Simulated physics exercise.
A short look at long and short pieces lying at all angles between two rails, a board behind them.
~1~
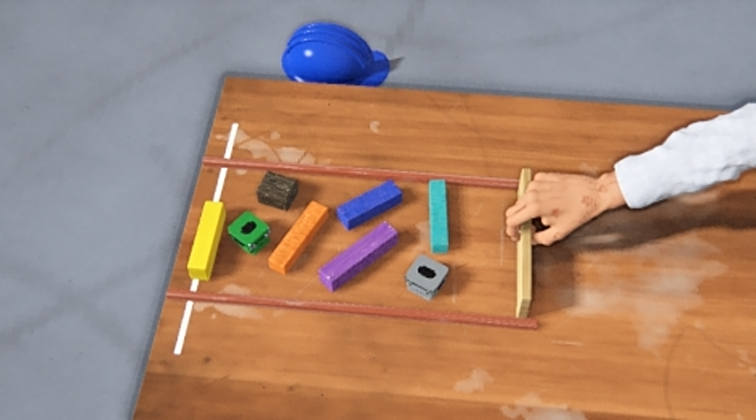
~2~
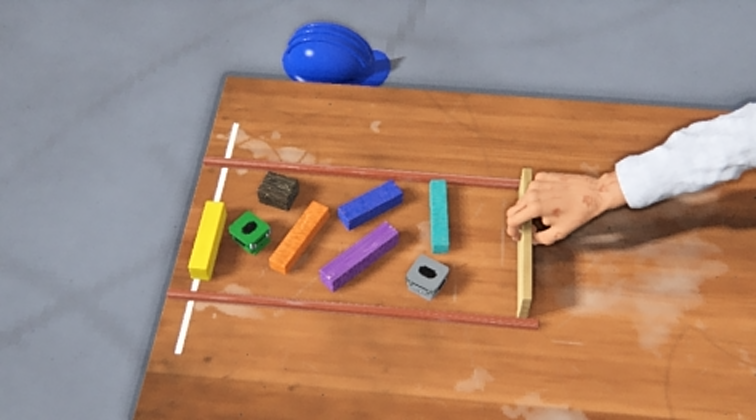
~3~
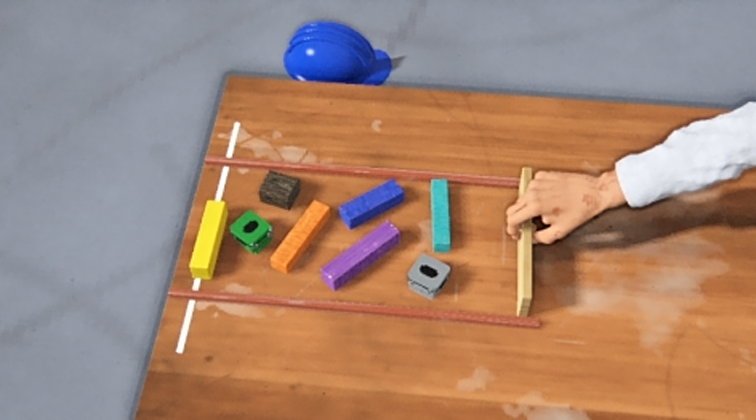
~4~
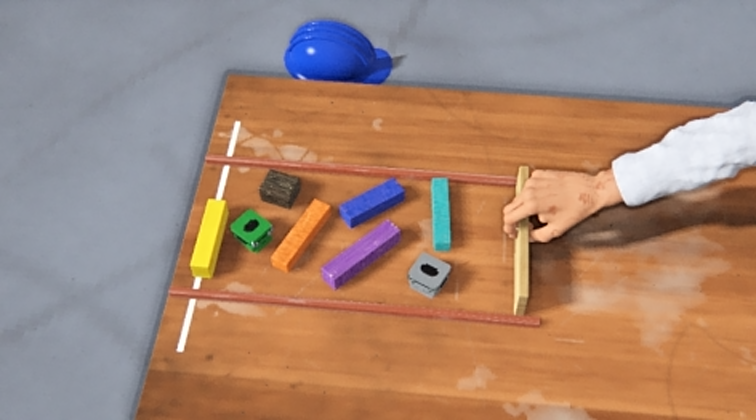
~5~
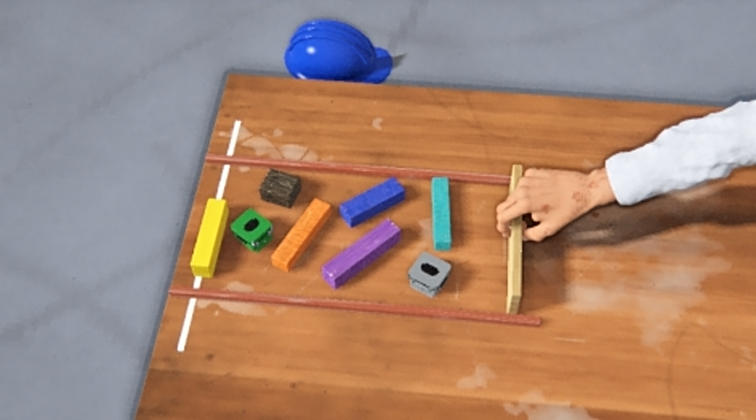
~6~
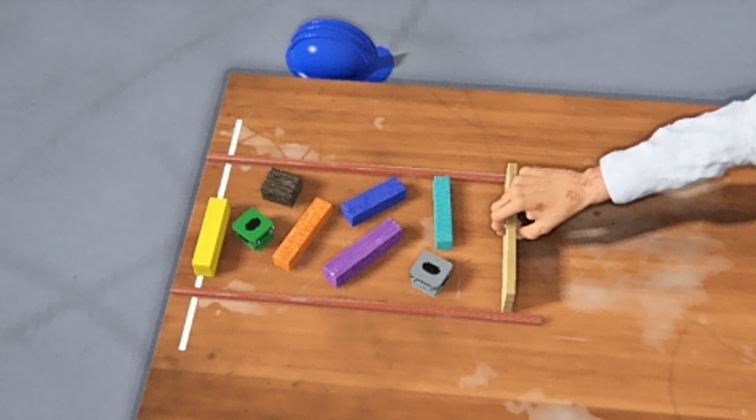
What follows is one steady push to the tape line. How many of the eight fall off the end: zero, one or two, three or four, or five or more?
Here the number that fall off is five or more.
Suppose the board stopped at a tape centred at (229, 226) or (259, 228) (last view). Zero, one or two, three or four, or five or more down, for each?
One after another: Three to four; one to two.
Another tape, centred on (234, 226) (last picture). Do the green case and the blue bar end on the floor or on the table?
The green case drops off; the blue bar holds on.
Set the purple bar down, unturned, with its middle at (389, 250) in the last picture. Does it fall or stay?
It drops off.
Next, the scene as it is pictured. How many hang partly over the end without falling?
That would be 1.
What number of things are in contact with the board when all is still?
2 of them.
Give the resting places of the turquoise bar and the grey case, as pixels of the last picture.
First (212, 194), then (184, 260).
A little later, none off yet; yellow stick at rest near (212, 237); green case at rest near (254, 230); black block at rest near (282, 188).
Next, none off yet; yellow stick shifted a little near (180, 241); green case shifted about its own width near (209, 229); black block shifted about its own width near (250, 175).
When it is over, the number that fall off is five or more; down, blue bar, purple bar, orange bar, black block, green case and yellow stick.
